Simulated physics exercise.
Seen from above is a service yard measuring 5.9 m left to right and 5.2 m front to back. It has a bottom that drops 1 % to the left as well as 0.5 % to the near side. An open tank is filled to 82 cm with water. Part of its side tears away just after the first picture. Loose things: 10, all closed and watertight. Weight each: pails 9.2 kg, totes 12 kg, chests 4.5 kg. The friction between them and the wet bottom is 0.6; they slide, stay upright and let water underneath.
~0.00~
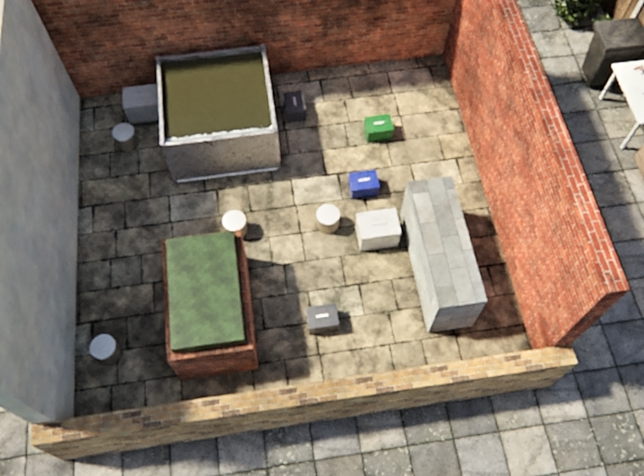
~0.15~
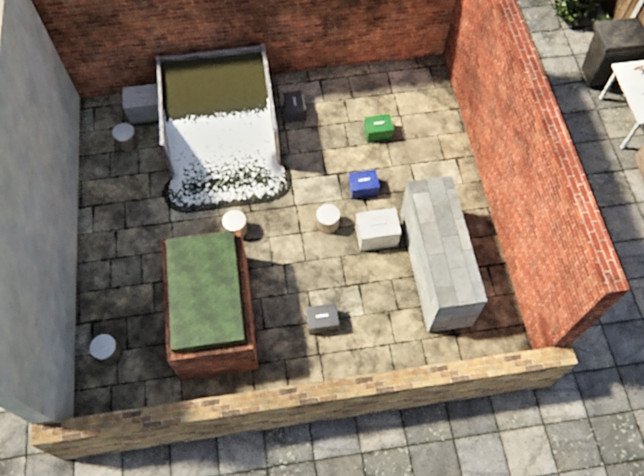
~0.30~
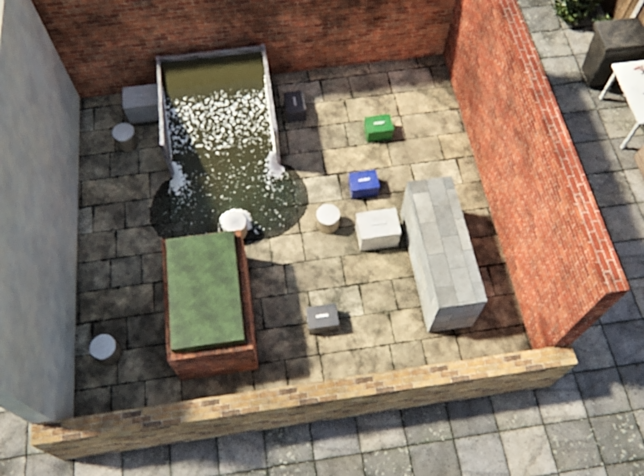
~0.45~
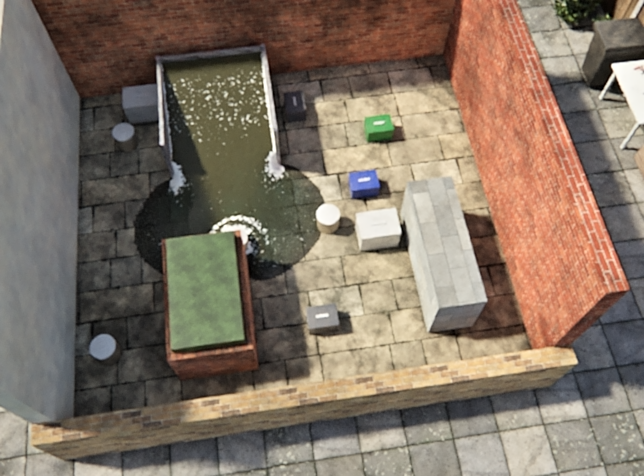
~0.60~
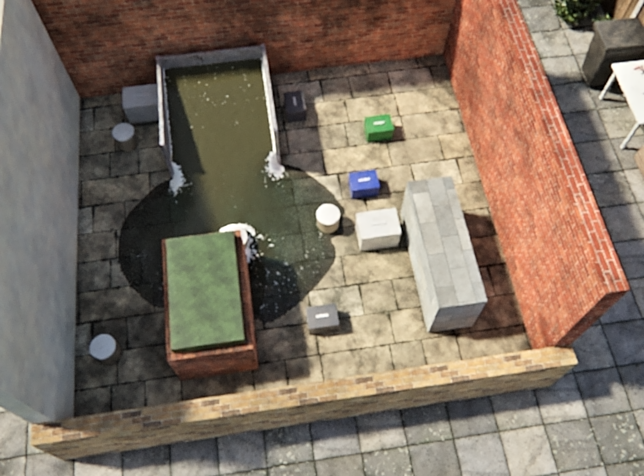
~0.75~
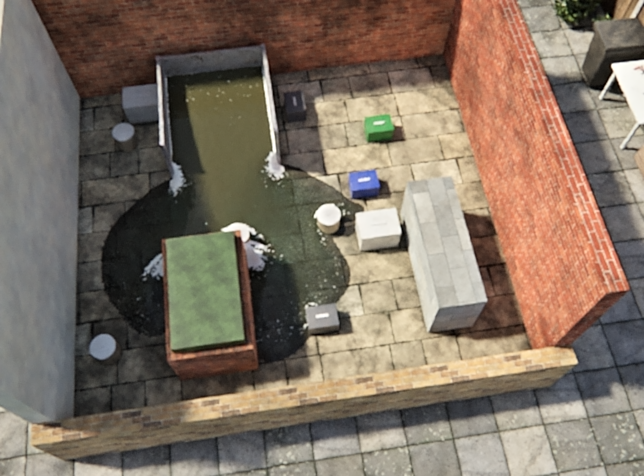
Water bursts from the near side of an open tank at the back left of a walled, stone-paved yard, seen from a still viewpoint high above. Green and blue totes sit right of the tank, with white drums, pale boxes, a long grey block and a green-topped brick block around them. Foaming at first, the water spreads in a dark, widening pool past a white drum and around the brick block.
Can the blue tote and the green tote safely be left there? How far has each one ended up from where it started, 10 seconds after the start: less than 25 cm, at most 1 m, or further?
The blue tote ends under 25 cm away, the green tote ends under 25 cm away.
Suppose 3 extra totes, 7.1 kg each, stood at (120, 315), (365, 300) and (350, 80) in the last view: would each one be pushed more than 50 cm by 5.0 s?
First beyond, then beyond, then within.
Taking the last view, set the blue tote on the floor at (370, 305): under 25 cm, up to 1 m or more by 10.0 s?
By that time it is swept a long way.
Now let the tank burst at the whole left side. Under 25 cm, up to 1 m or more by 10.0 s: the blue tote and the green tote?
First the blue tote: It holds steady; as for the green tote, it holds steady.
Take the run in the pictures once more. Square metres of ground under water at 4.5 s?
Wet: Near 25 m2.
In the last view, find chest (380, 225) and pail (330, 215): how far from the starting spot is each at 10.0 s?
Lab note - net shifts in turn: 100 cm; 150 cm.
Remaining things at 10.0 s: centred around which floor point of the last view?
They average out to somewhere around (308, 212).
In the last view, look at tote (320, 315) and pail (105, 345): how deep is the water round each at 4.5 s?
8 and 8 cm.
After 2.0 s the blue tote is near (364, 180), 0.0 m from its start, aground; the green tote is near (379, 123), 0.0 m from its start, aground; 1 afloat.
After 4.5 s the blue tote is near (364, 180), 0.0 m from its start, aground; the green tote is near (379, 123), 0.0 m from its start, aground; 2 afloat.
After 7.0 s the blue tote is near (365, 178), 0.0 m from its start, aground; the green tote is near (379, 123), 0.0 m from its start, aground; 2 afloat.
After 10.0 s the blue tote is near (365, 178), 0.0 m from its start, aground; the green tote is near (379, 123), 0.0 m from its start, aground; 2 afloat.
